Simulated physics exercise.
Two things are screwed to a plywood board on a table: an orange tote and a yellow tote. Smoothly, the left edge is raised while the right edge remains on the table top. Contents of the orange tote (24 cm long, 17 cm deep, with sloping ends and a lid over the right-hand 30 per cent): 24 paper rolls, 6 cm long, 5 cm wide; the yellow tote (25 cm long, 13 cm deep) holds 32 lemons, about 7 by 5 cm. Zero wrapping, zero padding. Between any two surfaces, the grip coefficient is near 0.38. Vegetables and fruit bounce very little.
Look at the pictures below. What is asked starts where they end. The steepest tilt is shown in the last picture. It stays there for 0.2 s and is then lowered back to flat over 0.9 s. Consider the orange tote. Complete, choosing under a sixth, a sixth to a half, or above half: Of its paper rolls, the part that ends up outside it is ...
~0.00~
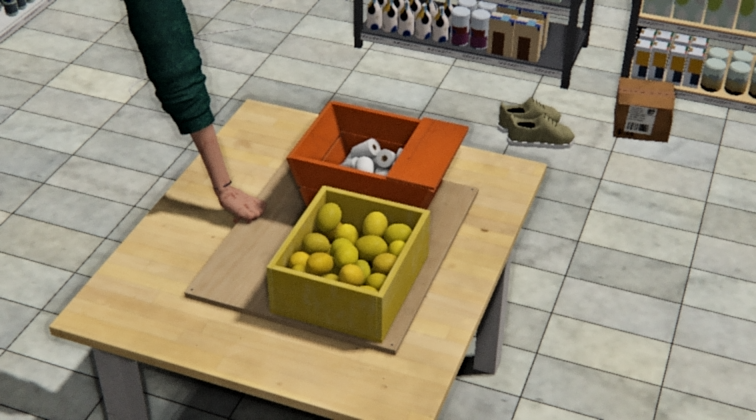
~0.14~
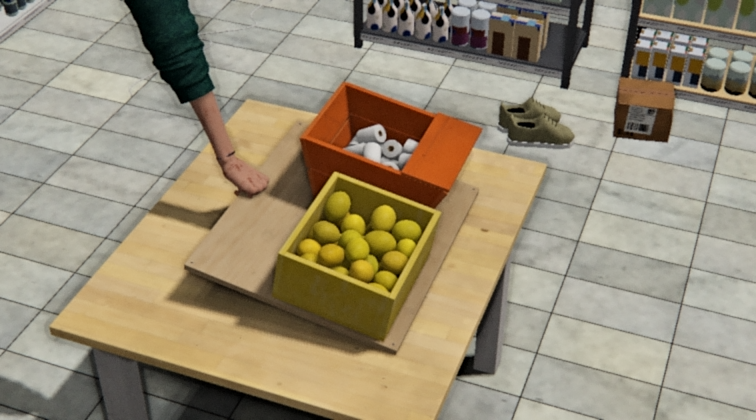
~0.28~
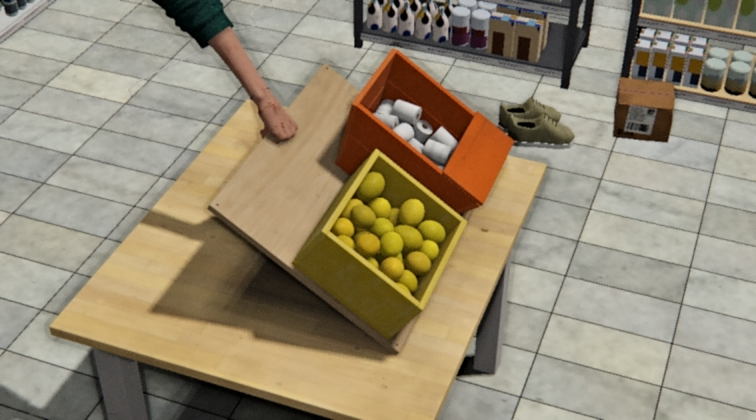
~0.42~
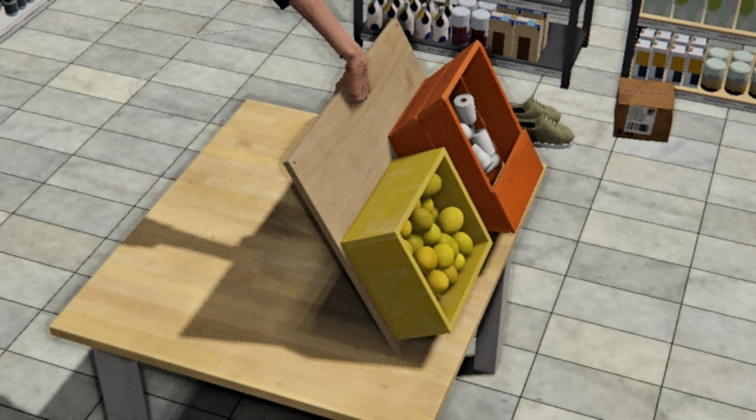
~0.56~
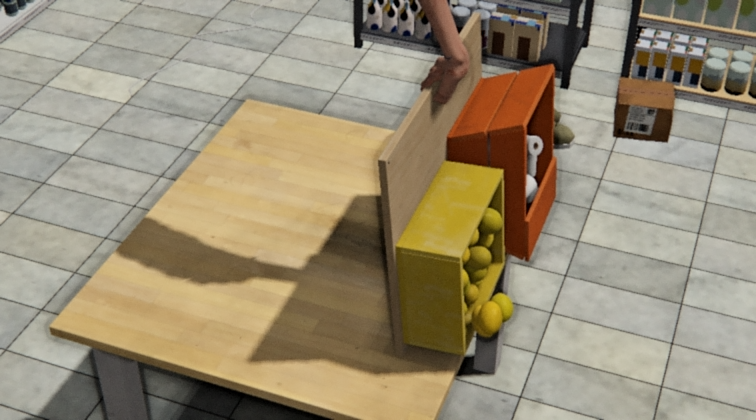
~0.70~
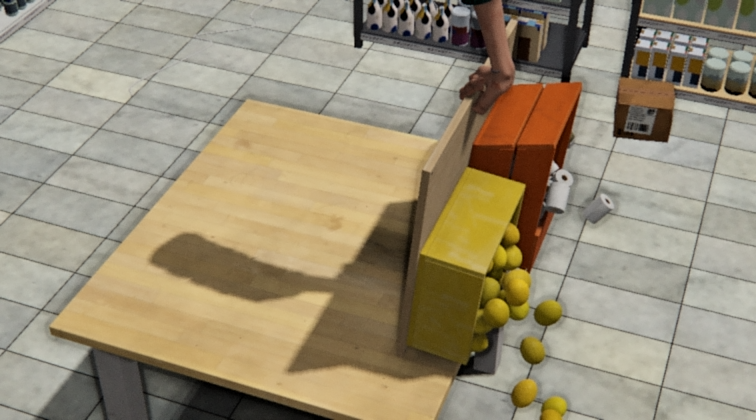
The part outside is a sixth to a half.
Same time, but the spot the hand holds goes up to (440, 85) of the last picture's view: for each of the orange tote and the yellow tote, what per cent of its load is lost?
Orange tote 20%, yellow tote 50%.
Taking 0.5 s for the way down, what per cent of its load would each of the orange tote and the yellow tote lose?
In that case orange tote 20 %, yellow tote 80 %.
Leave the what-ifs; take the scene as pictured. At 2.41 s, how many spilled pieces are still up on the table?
My count comes to close to 0.
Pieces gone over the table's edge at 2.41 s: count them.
That count sits near 30.
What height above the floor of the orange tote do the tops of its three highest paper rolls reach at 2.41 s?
Around 11 centimetres.
After 0.97 s, tilt 93°; the orange tote is down by 6 of 24 and the yellow tote is down by 24 of 32.
After 1.31 s, tilt 54°; the orange tote is down by 6 of 24 and the yellow tote is down by 25 of 32.
After 1.79 s, tilt 0°; the orange tote is down by 6 of 24 and the yellow tote is down by 25 of 32.
When it is over (at 2.41 s), the orange tote is down by 6 of 24 and the yellow tote is down by 25 of 32. Asked share, 6 of 24, 25 per cent.
